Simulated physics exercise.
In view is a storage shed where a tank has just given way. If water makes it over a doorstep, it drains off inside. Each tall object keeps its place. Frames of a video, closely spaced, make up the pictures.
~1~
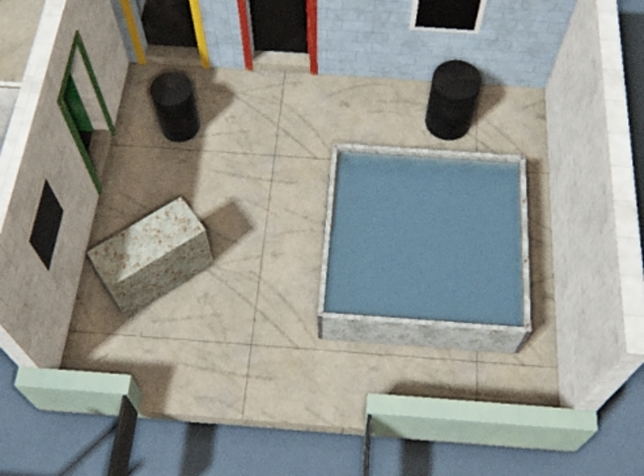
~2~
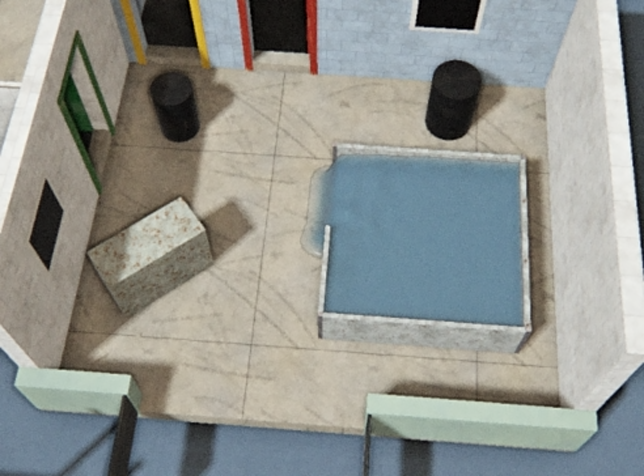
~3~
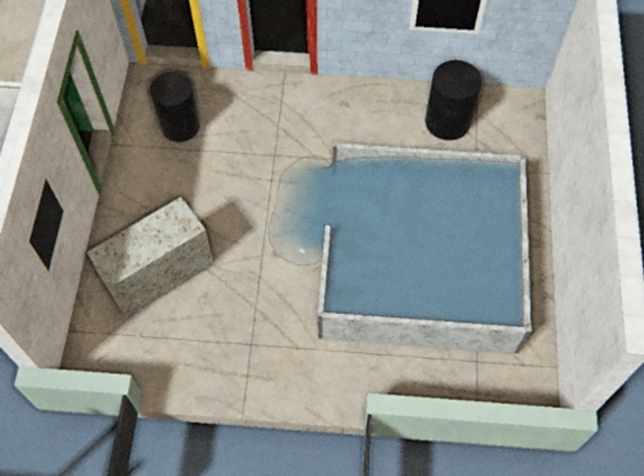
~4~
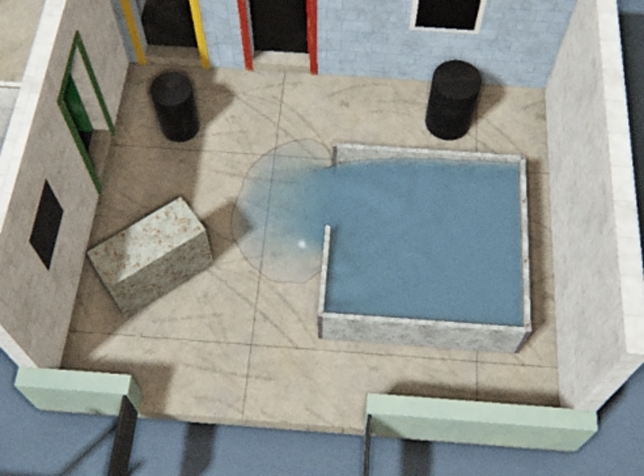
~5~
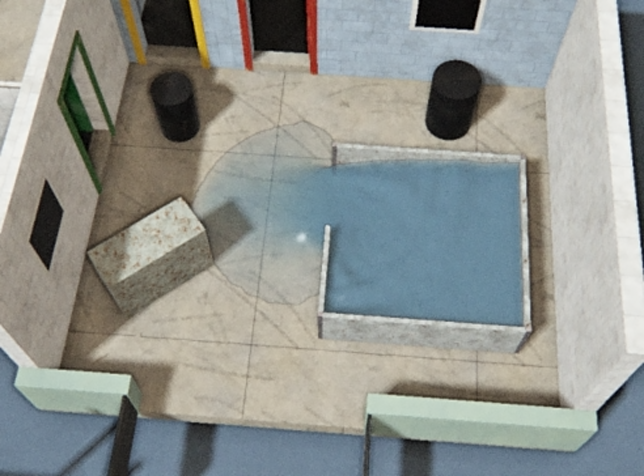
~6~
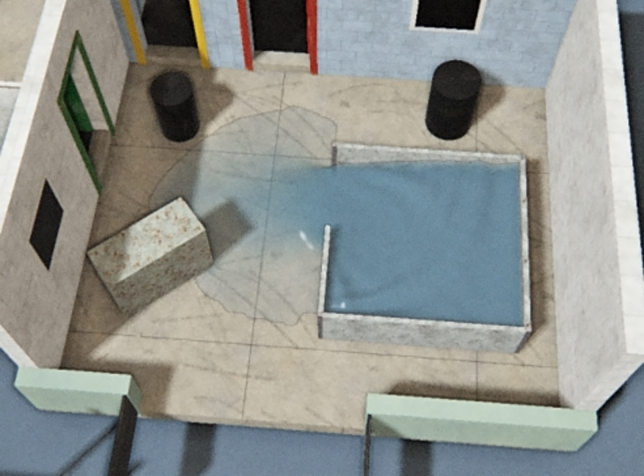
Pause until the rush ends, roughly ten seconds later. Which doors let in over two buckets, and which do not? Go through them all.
The red door will not top two buckets; the green door will top two buckets; the yellow door will top two buckets.
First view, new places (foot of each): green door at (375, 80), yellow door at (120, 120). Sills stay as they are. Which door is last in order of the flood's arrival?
The green one.
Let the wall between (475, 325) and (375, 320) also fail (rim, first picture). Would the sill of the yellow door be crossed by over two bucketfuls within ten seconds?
In that case the yellow door stays inside the limit.
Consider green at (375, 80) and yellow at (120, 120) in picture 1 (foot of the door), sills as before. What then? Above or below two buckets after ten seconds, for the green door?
Lab note: Green door falls short.
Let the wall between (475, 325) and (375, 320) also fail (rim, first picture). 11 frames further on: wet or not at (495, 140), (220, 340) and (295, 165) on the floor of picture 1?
Going through them, the first would be still bare, the next submerged and the last still bare.
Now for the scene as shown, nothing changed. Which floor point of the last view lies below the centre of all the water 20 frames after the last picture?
I'd place it roughly at (312, 223).
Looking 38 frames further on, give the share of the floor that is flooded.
That comes to about 85 per cent.
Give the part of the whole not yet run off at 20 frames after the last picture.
Around 92 parts in a hundred.
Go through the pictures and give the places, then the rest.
The first frame shows the water tank at (426, 235) is whole and still.
In the second frame, the front is at (330, 169), out from the gap at (333, 203).
In the third frame, water pours out at (333, 205) and has run to (302, 163).
In the fourth frame, water pours out at (333, 206) and has run to (236, 223).
In the fifth frame, the front is at (197, 209), out from the gap at (333, 206).
In the sixth frame, the front is at a hidden place, out from the gap at (333, 206).
A moment on, water covers 35 % of the floor; the red door not reached, the green door under two buckets in, the yellow door not reached.
Next, water covers 50 % of the floor; the red door wet at the sill, nothing in, the green door over two buckets in, the yellow door under two buckets in.
Then, water covers 60 % of the floor; the red door wet at the sill, nothing in, the green door far over two buckets in, the yellow door over two buckets in.
Later, water covers 85 % of the floor; the red door under two buckets in, the green door far over two buckets in, the yellow door far over two buckets in.
In the end, water covers 100 % of the floor; the red door under two buckets in, the green door far over two buckets in, the yellow door far over two buckets in.
